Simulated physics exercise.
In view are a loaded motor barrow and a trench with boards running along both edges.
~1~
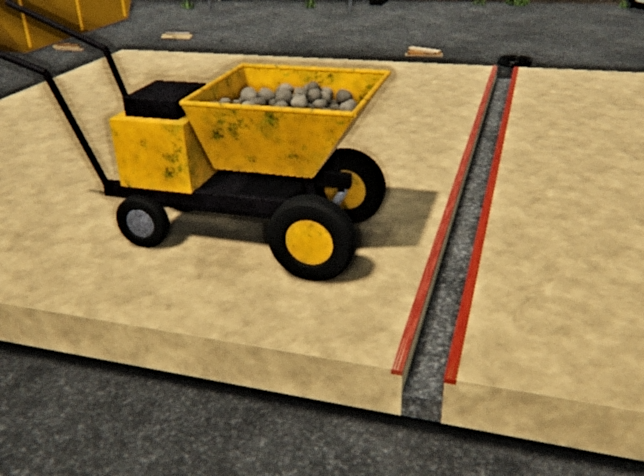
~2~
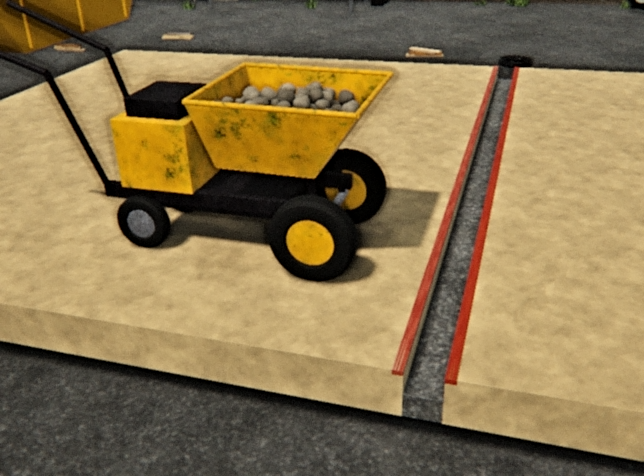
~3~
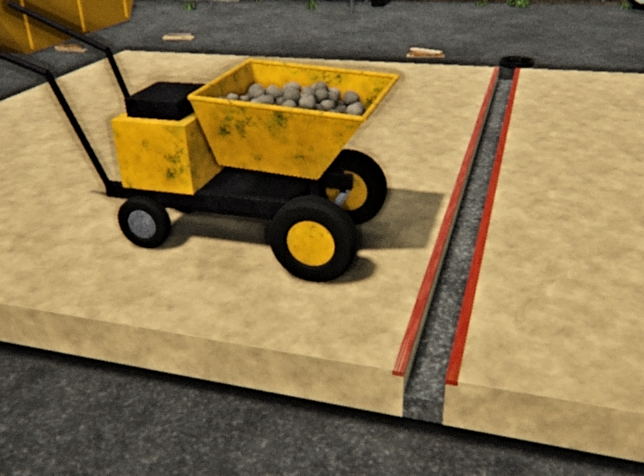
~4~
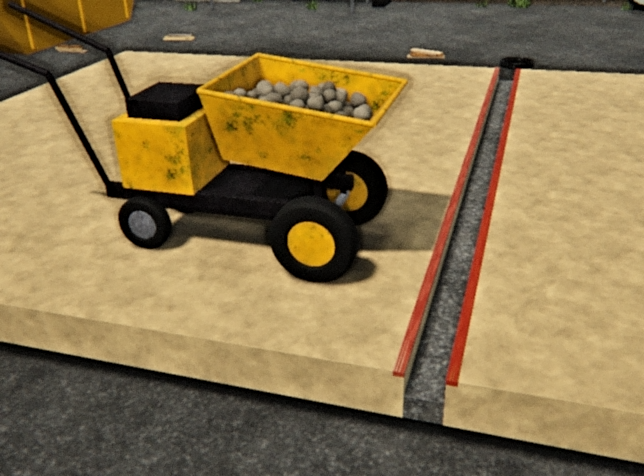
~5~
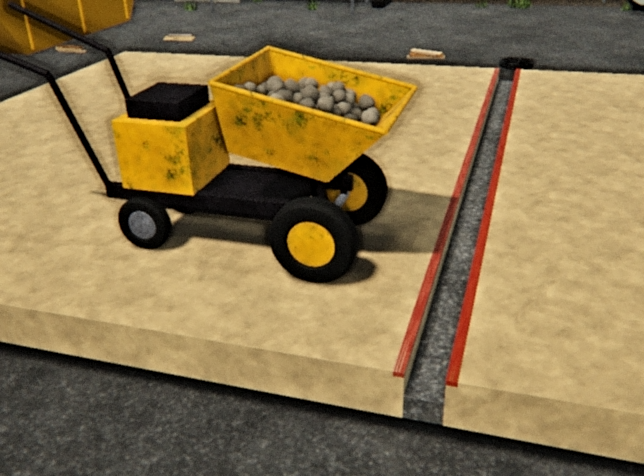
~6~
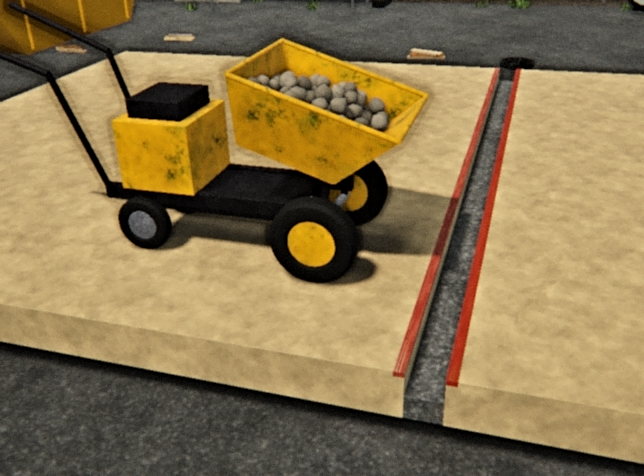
On a pale, sandy-coloured slab beside dark ground, a yellow motor barrow loaded with grey pebbles stands left of a narrow trench edged with red boards. Its skip starts level, then gradually tilts forward to the right, its back rising away from the body, while the wheels stay still.
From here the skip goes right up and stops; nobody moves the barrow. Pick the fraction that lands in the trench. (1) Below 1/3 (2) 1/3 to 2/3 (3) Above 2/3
1, below 1/3.
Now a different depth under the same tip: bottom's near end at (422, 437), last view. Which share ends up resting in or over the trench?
About 10 per cent.
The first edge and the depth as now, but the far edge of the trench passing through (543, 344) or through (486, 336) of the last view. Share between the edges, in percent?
Lab note: Case 1 around 80 %, case 2 40 %.
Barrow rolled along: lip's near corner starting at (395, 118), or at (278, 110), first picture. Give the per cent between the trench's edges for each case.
Near 0 % and 40 %.
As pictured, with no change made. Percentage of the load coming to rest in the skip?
Around 25 per cent.
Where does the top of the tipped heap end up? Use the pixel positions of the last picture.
I'd place the summit at about pixel (499, 255).
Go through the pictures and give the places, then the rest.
Lip of the skip (354, 115), level; top of the load (282, 110), river pebbles; first edge of the trench (412, 323); far edge (461, 330), the trench under half as wide as the skip, and about half as deep as wide, in the first frame.
Lip of the skip (357, 116), level; top of the load (278, 105), in the second frame.
Lip of the skip (363, 120), tipped barely; top of the load (284, 104), in the third frame.
Lip of the skip (373, 125), tipped a little; top of the load (291, 102), in the fourth frame.
Lip of the skip (385, 133), tipped a little; top of the load (281, 103), in the fifth frame.
Lip of the skip (398, 142), tipped clearly; top of the load (286, 94); first edge of the trench (414, 325); far edge (463, 332), in the sixth frame.
Just after the last frame, skip tipped steeply; every one in the skip.
A moment on, skip tipped right over; the larger part in the skip; just a few in or heaped over the trench; roughly a quarter beyond it; just a few falling.
Further on, skip tipped right over; roughly a quarter in the skip; about a tenth in or heaped over the trench; roughly two thirds beyond it.
When it is over, skip tipped right over; roughly a quarter in the skip; about a tenth in or heaped over the trench; roughly two thirds beyond it.
